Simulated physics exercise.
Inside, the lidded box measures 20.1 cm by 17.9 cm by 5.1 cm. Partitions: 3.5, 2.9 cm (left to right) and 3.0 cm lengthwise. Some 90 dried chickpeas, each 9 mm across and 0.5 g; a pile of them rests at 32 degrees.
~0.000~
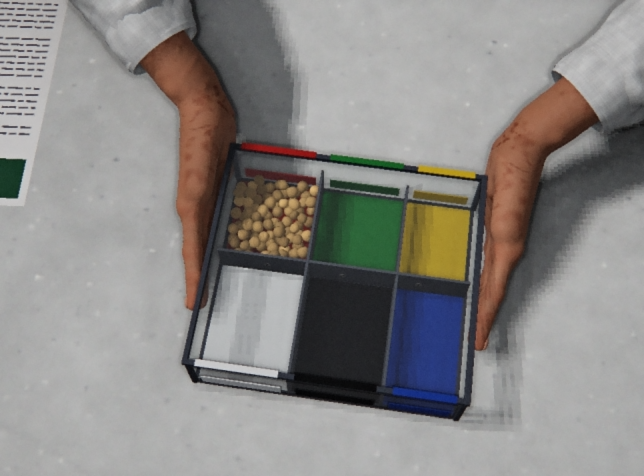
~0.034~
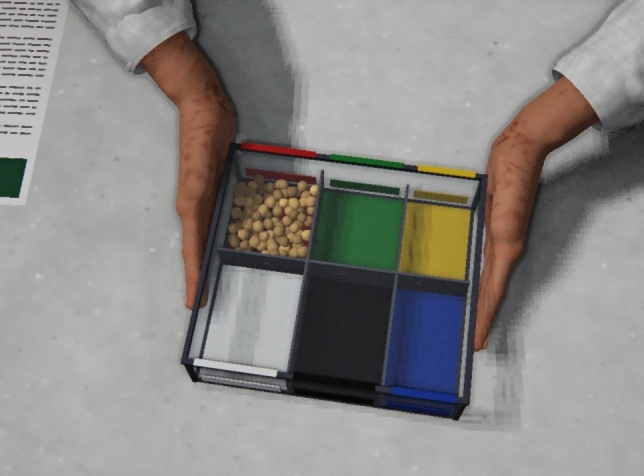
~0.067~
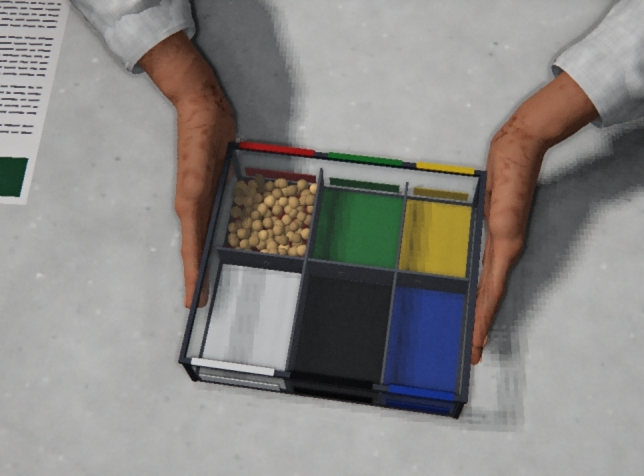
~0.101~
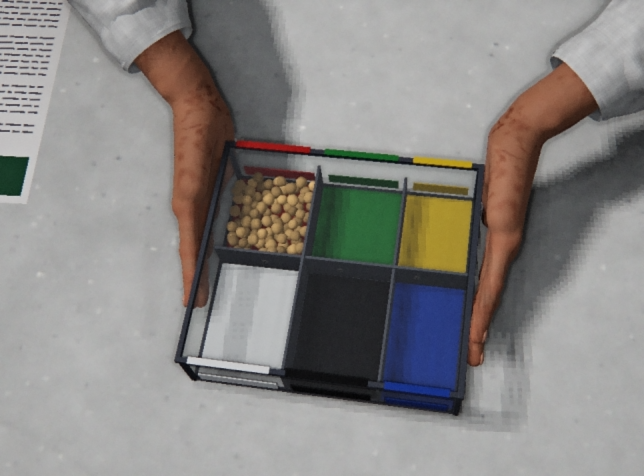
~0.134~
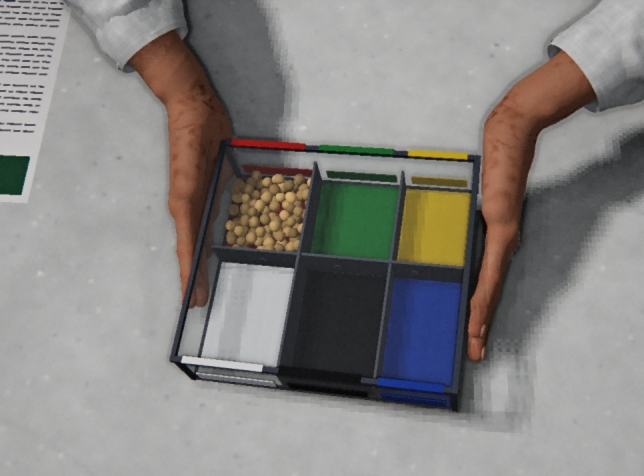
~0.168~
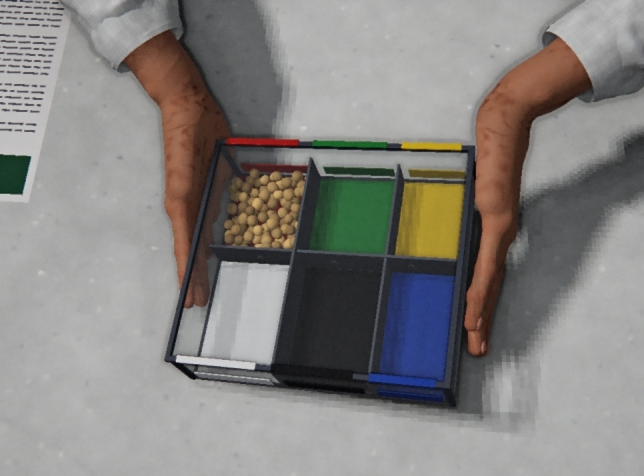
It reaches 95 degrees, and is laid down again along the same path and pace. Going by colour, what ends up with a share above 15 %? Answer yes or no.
Red compartment: Yes; blue compartment: No; green compartment: No; yellow compartment: No; white compartment: No; black compartment: No.
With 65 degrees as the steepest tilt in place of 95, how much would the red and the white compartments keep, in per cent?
Red 100, white 0.
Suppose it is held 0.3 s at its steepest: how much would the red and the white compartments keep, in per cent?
Red 95; white 5.
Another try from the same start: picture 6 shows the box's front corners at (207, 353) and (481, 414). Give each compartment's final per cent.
Red 50; blue 20; green 10; yellow 5; white 5; black 15.
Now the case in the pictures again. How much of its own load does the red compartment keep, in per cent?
Some 90 per cent.
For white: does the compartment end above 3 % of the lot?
White yes.
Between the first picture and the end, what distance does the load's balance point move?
Roughly 2.0 cm.
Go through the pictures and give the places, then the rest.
Box tilt 0 degrees, front corners at (188, 360) and (465, 400); red 100 %, in the first frame.
Box tilt 1 degrees, front corners at (187, 359) and (464, 399), in the second frame.
Box tilt 2 degrees, front corners at (185, 358) and (462, 397), in the third frame.
Box tilt 5 degrees, front corners at (181, 358) and (458, 393), lowest corner left front, in the fourth frame.
Box tilt 9 degrees, front corners at (176, 357) and (453, 388), lowest corner left front, in the fifth frame.
Box tilt 13 degrees, front corners at (171, 357) and (445, 383), lowest corner left front; red 100 %. Its pace works out near 120 degrees a second, in the sixth frame.
Then, at 0.92 s, tilt 95 degrees; red 100 %.
After 1.43 s, tilt 42 degrees; red 95 %, white 5 %.
After 2.00 s, tilt 0 degrees; red 95 %, white 5 %.
At rest (2.6 s), red 95 %, blue 0 %, green 0 %, yellow 0 %, white 5 %, black 0 %.
